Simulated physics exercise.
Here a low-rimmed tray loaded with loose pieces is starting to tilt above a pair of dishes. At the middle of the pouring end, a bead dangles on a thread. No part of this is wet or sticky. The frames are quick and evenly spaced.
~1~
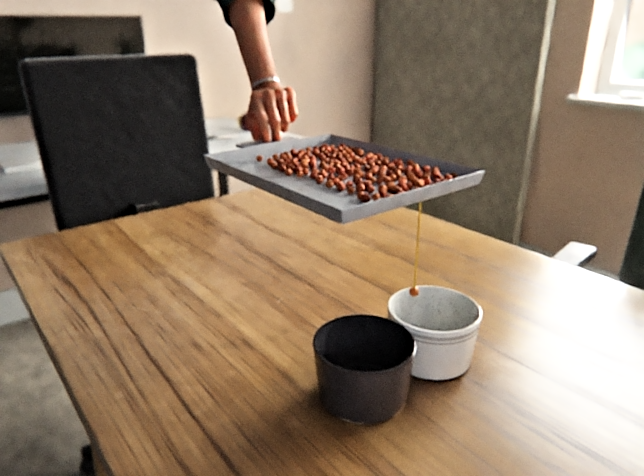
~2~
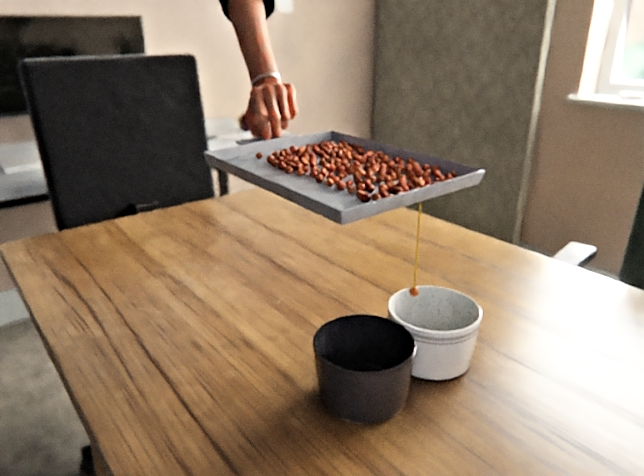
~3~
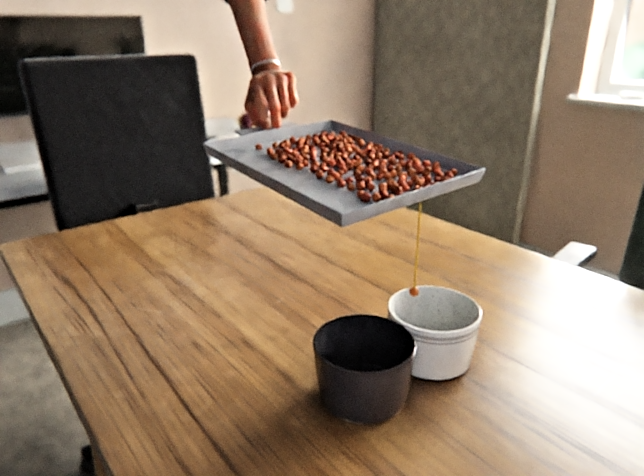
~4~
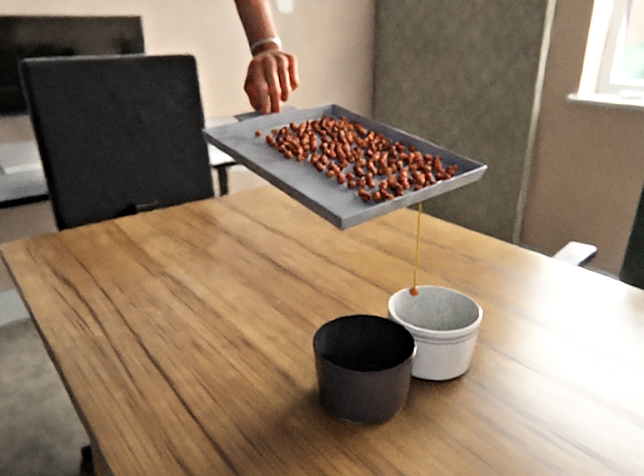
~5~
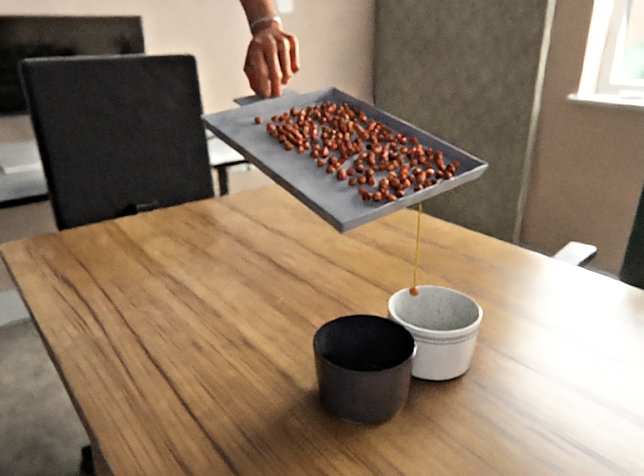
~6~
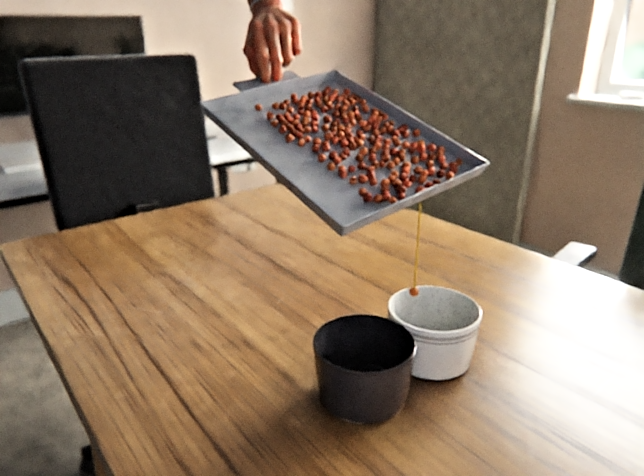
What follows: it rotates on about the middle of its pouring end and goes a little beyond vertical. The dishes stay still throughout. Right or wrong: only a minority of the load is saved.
Wrong, most of it is saved.
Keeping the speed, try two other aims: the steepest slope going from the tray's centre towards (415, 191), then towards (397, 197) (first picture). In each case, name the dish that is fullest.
Outcome by order - one: Right side; two: Right side.
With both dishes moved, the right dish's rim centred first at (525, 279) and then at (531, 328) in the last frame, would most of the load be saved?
First try: A minority; second try: A minority.
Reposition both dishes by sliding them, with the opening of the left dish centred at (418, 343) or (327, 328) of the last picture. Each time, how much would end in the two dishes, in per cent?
50 per cent the first time, 40 per cent the second time.
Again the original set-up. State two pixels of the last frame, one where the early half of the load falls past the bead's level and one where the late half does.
Roughly (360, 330) first, then roughly (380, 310).
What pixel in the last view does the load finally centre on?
Resting centre, last picture - approx. (374, 389).
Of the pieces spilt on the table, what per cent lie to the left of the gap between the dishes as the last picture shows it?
Close to 20 %.
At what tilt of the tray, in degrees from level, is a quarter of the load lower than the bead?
Close to 80° of tilt at that moment.
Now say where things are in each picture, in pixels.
The first frame shows corners of the pouring end (342, 208) and (480, 171), level; middle of the load (356, 166), clay pellets; left dish (399, 388); right dish (469, 348); bead on its thread (414, 292).
The second frame shows corners of the pouring end (342, 209) and (480, 170), level; middle of the load (356, 164).
The third frame shows corners of the pouring end (343, 212) and (481, 168), tipped barely, lowest at the left corner; middle of the load (356, 159).
The fourth frame shows corners of the pouring end (343, 215) and (482, 166), tipped a little, lowest at the left corner; middle of the load (357, 150).
The fifth frame shows corners of the pouring end (343, 219) and (483, 164), tipped a little, lowest at the left corner; middle of the load (358, 141).
The sixth frame shows corners of the pouring end (343, 223) and (485, 162), tipped clearly, lowest at the left corner; middle of the load (359, 133); left dish (399, 388); right dish (469, 348).
Just after the last frame, tray tipped steeply; the larger part on the tray; just a few in the left dish; about a tenth in the air.
A moment on, tray tipped past a quarter turn; roughly half on the tray; roughly a quarter in the left dish; just a few in the right dish; about a tenth outside both; about a tenth in the air.
Further on, tray tipped past a quarter turn; the larger part in the left dish; about a tenth in the right dish; roughly a quarter outside both.
When it is over, tray tipped past a quarter turn; the larger part in the left dish; about a tenth in the right dish; roughly a quarter outside both.
